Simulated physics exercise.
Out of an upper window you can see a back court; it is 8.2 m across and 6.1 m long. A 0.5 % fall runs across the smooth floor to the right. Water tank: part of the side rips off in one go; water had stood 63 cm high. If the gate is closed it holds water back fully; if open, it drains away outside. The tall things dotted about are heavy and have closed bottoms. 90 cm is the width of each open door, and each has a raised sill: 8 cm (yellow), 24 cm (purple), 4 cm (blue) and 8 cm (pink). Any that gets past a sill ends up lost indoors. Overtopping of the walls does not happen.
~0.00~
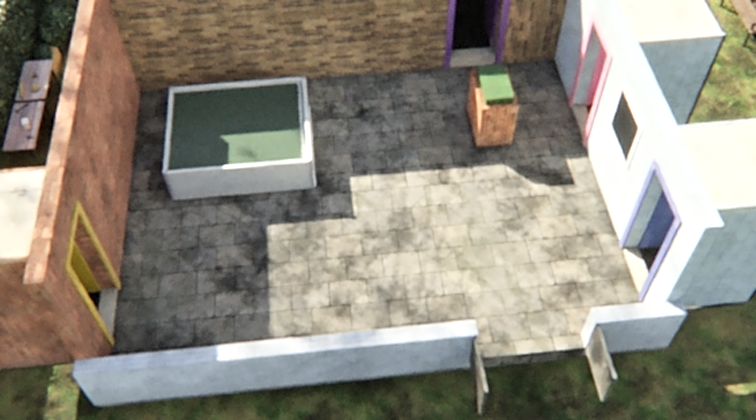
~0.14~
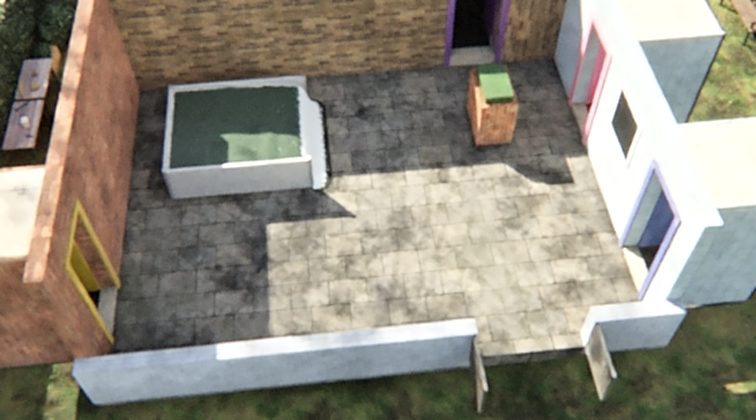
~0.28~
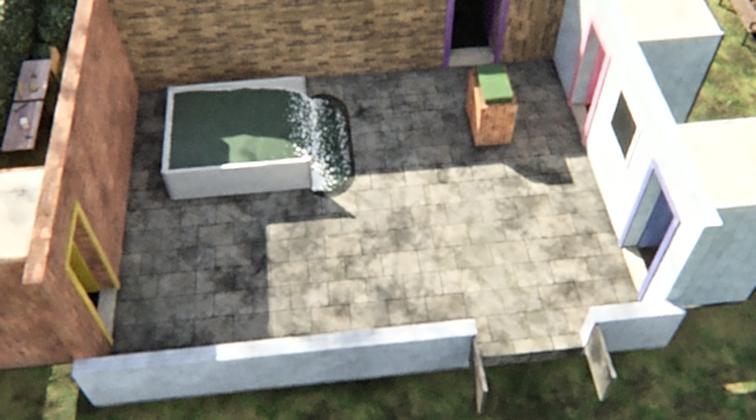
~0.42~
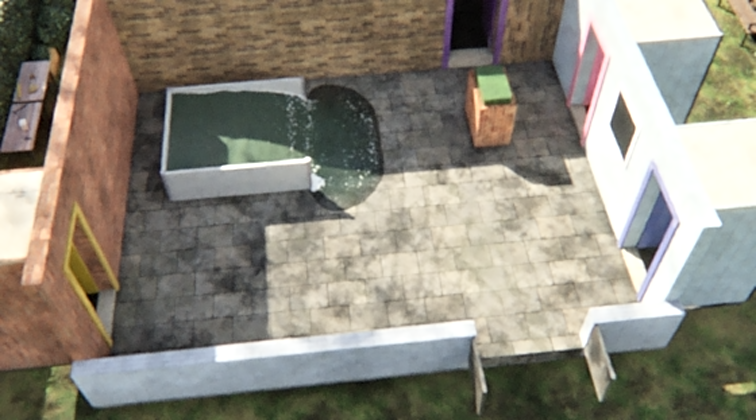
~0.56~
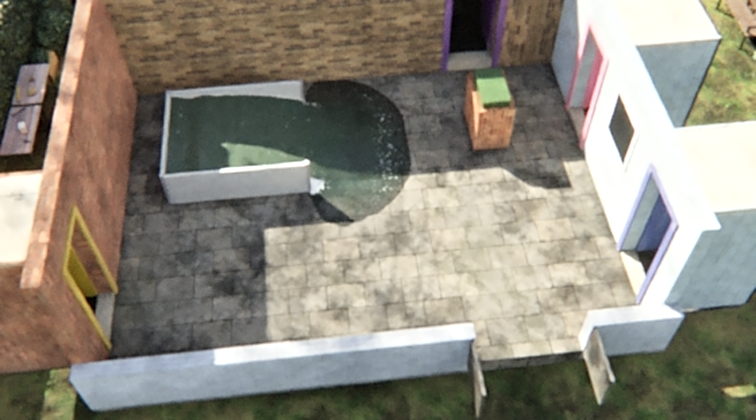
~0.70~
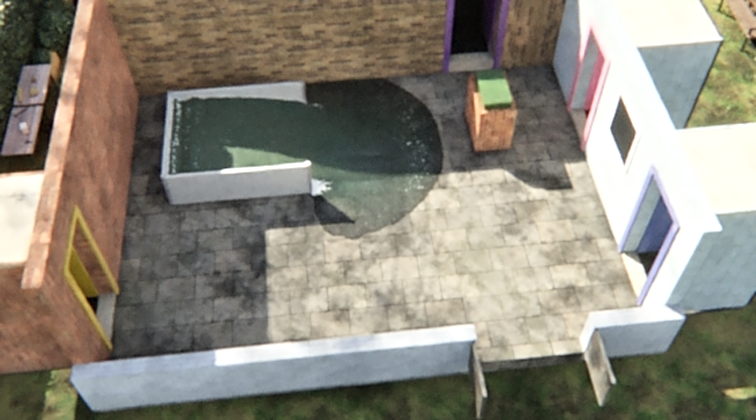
A tank's right side gives way and dark green water spreads rightward across the paved courtyard.
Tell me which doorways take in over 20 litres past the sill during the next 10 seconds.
Within those 10 seconds, the yellow door takes in no more than that; the purple door takes in no more than that; the blue door takes in over 20 litres; the pink door takes in over 20 litres.
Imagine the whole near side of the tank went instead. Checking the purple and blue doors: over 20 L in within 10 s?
Door purple stays within, door blue goes beyond.
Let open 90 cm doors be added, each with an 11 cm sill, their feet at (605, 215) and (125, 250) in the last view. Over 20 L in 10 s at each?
Taking them in order, the first is too much and the second fine.
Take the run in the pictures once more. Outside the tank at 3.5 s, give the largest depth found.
Around 38 centimetres.
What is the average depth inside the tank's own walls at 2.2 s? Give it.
23 cm.
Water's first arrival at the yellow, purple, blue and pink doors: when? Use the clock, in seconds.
The front reaches yellow at 9.0 s, purple at 1.3 s, blue at 2.4 s, pink at 2.0 s.
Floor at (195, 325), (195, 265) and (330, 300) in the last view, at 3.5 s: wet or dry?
Listed in sequence, the spots are bone dry, bone dry and bone dry.
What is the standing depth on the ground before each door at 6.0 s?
In centimetres, the yellow door has 0, the purple door 11, the blue door 14 and the pink door 9.
After 1.4 s water covers 30 % of the floor and is deepest (35 cm) near (467, 136); yellow door not reached, purple door 5 cm at the sill, 0 L in, blue door not reached, pink door not reached.
After 2.2 s water covers 45 % of the floor and is deepest (42 cm) near (550, 69); yellow door not reached, purple door 24 cm at the sill, 0 L in, blue door not reached, pink door 2 cm at the sill, 0 L in.
After 3.5 s water covers 55 % of the floor and is deepest (38 cm) near (644, 331); yellow door not reached, purple door 21 cm at the sill, 10 L in, blue door 14 cm at the sill, 26 L in, pink door 13 cm at the sill, 10 L in.
After 6.0 s water covers 60 % of the floor and is deepest (18 cm) near (584, 257); yellow door not reached, purple door 11 cm at the sill, 11 L in, blue door 14 cm at the sill, 149 L in, pink door 9 cm at the sill, 36 L in.
After 10.0 s water covers 85 % of the floor and is deepest (10 cm) near (621, 333); yellow door 6 cm at the sill, 0 L in, purple door 6 cm at the sill, 11 L in, blue door 8 cm at the sill, 248 L in, pink door 6 cm at the sill, 39 L in.
